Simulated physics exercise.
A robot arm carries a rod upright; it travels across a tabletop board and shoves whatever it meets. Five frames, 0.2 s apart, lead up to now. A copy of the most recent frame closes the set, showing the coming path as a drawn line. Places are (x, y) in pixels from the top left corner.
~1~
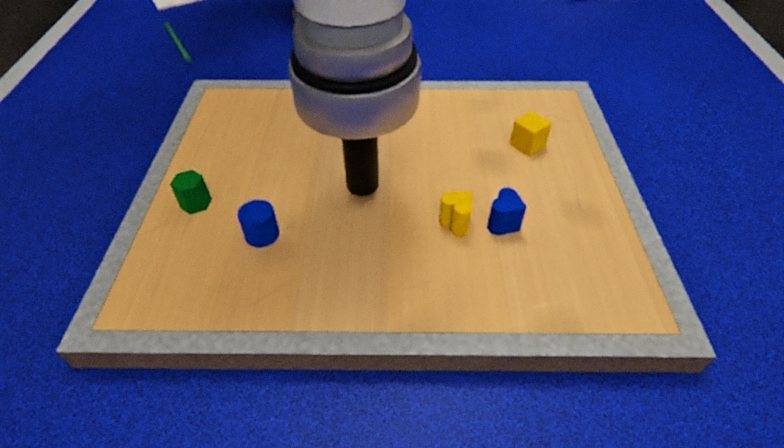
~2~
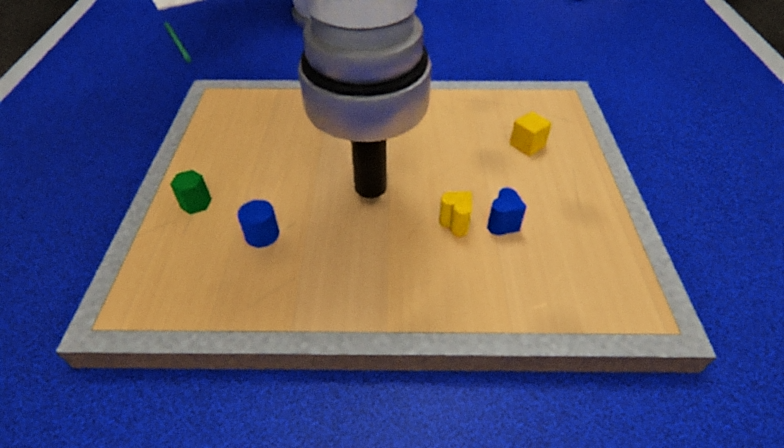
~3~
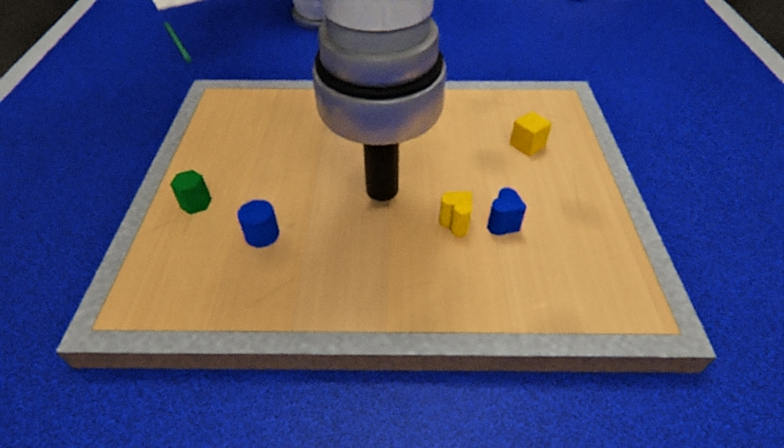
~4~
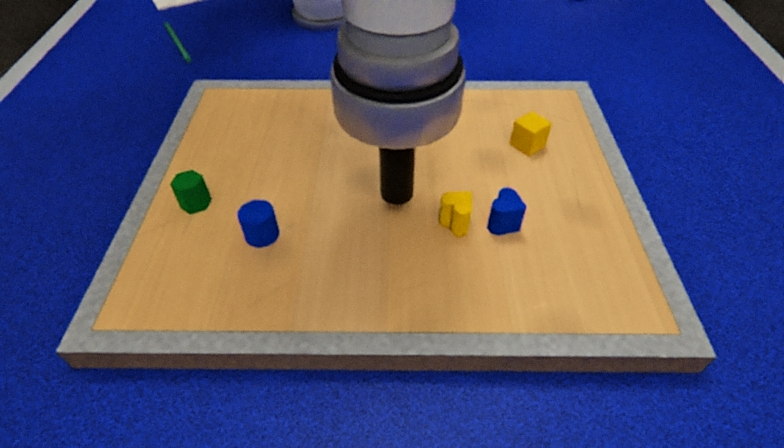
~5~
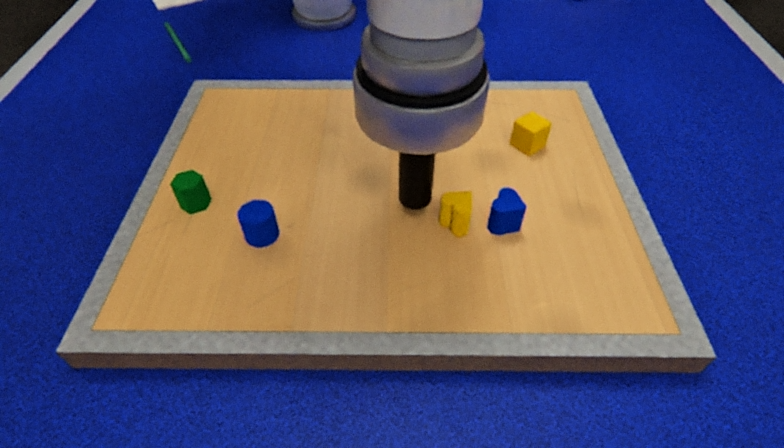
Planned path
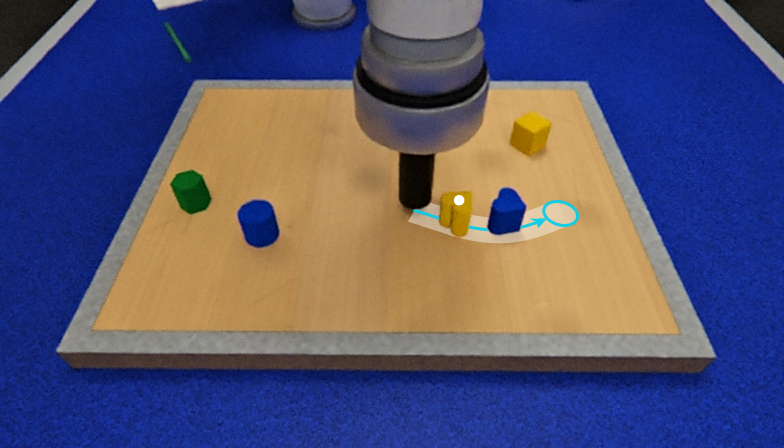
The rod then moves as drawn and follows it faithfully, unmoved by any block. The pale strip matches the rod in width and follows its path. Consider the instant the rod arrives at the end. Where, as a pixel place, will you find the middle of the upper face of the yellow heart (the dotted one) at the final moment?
I predict (539, 228).
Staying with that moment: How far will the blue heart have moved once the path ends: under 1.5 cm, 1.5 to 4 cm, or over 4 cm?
Its displacement is above 4 cm.
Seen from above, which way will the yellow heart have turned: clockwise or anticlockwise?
It swings round clockwise.
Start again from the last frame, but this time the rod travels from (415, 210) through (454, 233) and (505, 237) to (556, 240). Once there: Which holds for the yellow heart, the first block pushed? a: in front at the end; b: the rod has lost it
Letter a.
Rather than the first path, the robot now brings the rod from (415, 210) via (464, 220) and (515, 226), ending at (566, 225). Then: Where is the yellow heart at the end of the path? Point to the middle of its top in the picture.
Near (522, 225).
Drawn move, from (415, 210) over (464, 226) and (516, 228) to (561, 213); the dot is on the yellow heart.
On the path given first. One third of the way, rod at (466, 213); yellow heart at (501, 216), turned 15° clockwise; blue heart at (525, 203), turned 55° anticlockwise.
Two thirds of the way, rod at (520, 216); yellow heart at (538, 228), turned 95° clockwise; blue heart at (560, 204), turned 75° anticlockwise.
At the end, rod at (565, 201); yellow heart at (539, 228), turned 100° clockwise; blue heart at (596, 204), turned 15° clockwise.
